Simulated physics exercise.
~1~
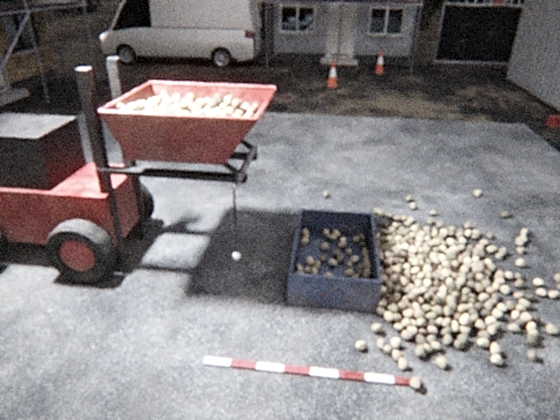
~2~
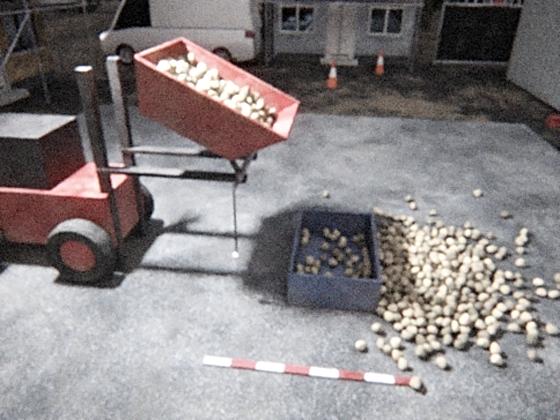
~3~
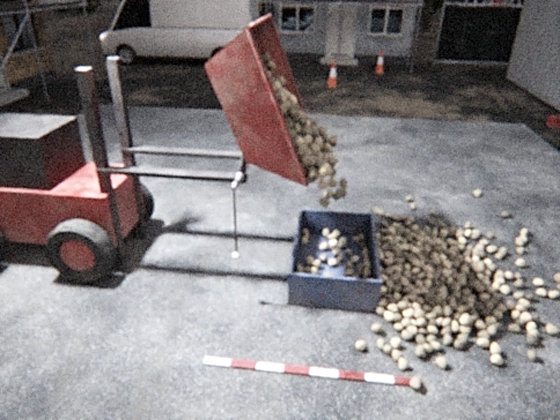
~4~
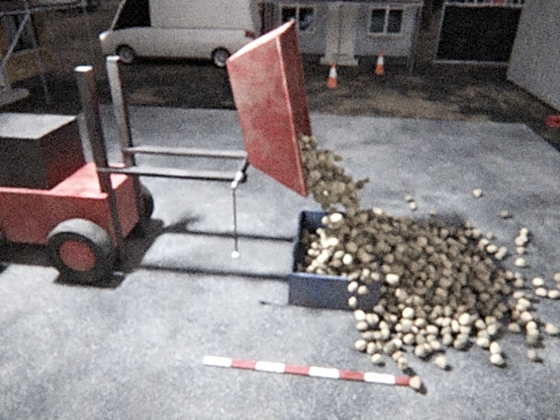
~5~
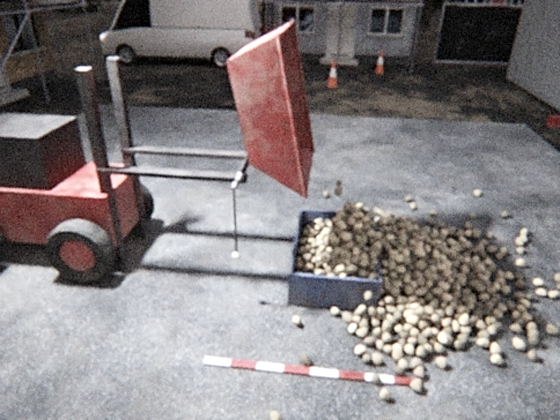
The clip opens on a red forklift at the left holding a raised red skip full of pale, rounded stones, with a blue bin and a spread of similar stones on the grey floor to its right. The skip begins to tip toward the right, its load still inside. It tilts steeply, and stones pour over its lower edge toward the bin. The stream continues as the skip stands nearly upright, filling the bin and spilling over the heap beyond. Finally the skip hangs still and looks emptied, while the bin is heaped with stones and the pile beside it has grown.
